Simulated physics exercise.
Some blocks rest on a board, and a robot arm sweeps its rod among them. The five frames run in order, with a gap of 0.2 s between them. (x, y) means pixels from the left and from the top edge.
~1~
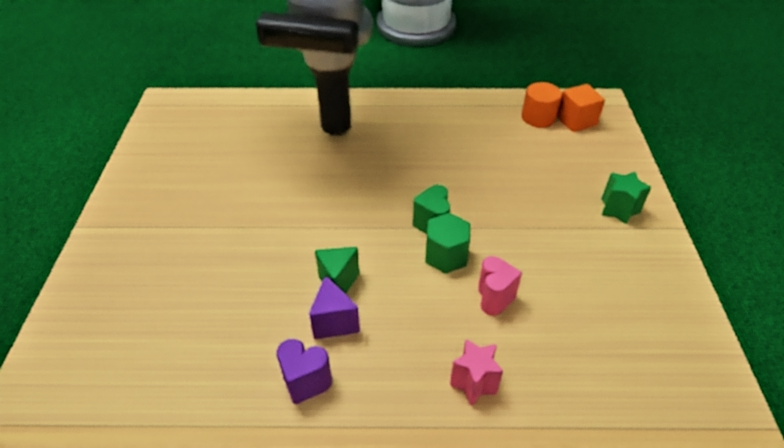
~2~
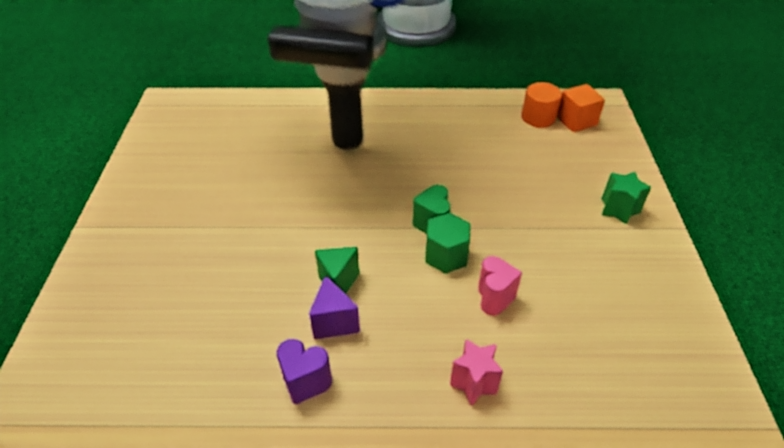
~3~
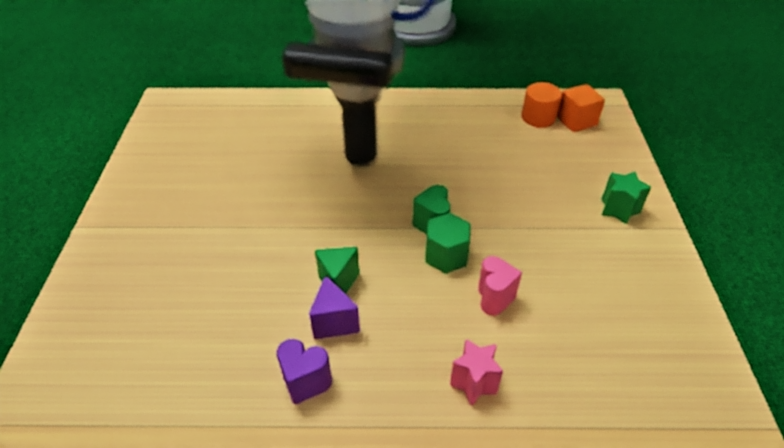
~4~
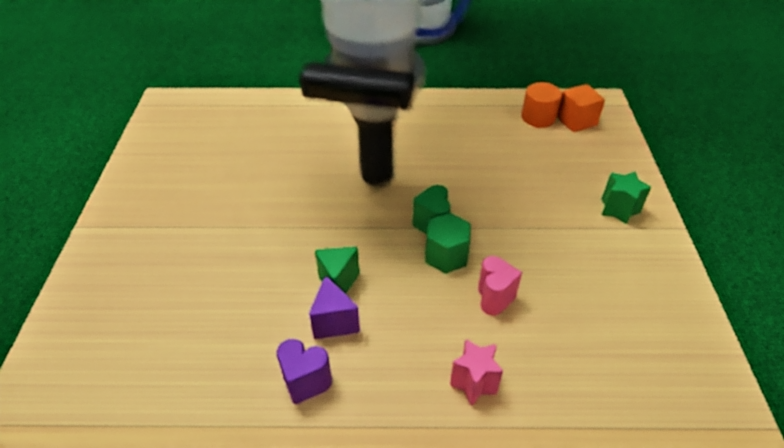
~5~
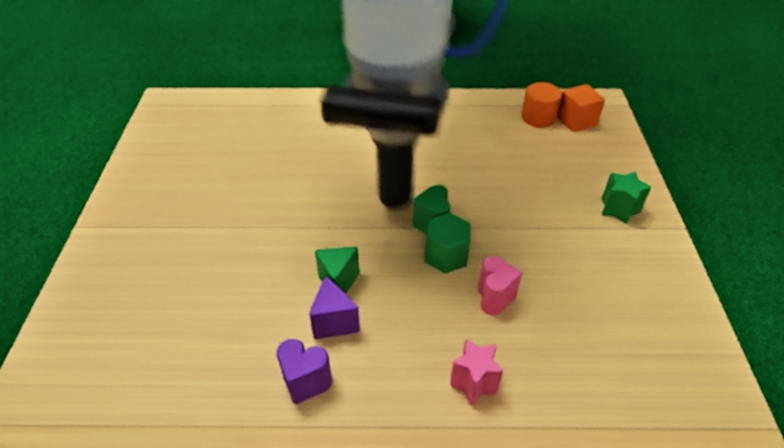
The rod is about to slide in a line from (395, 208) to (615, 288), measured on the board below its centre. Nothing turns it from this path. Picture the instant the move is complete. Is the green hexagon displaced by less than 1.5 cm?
Final answer: Yes.
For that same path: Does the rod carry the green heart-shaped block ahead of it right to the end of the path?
My answer is yes.
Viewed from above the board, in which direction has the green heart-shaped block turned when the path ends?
From overhead, the rotation is counterclockwise.
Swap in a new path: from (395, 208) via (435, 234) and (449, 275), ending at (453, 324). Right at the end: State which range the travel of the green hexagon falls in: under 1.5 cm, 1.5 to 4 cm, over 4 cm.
The distance will be above 4 cm.
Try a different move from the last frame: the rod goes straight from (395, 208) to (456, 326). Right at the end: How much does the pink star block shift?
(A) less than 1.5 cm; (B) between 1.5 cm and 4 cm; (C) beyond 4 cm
Correct choice: A.
On the path given first. One third of the way, rod at (464, 222); green heart-shaped block at (499, 216), turned 20° anticlockwise; green hexagon at (457, 234), turned 35° clockwise.
Two thirds of the way, rod at (539, 249); green heart-shaped block at (580, 241), turned 30° anticlockwise; green hexagon at (458, 236), turned 45° clockwise.
At the end, rod at (620, 278); green heart-shaped block at (667, 269), turned 45° anticlockwise; green hexagon at (458, 236), turned 45° clockwise; pink heart-shaped block unmoved.
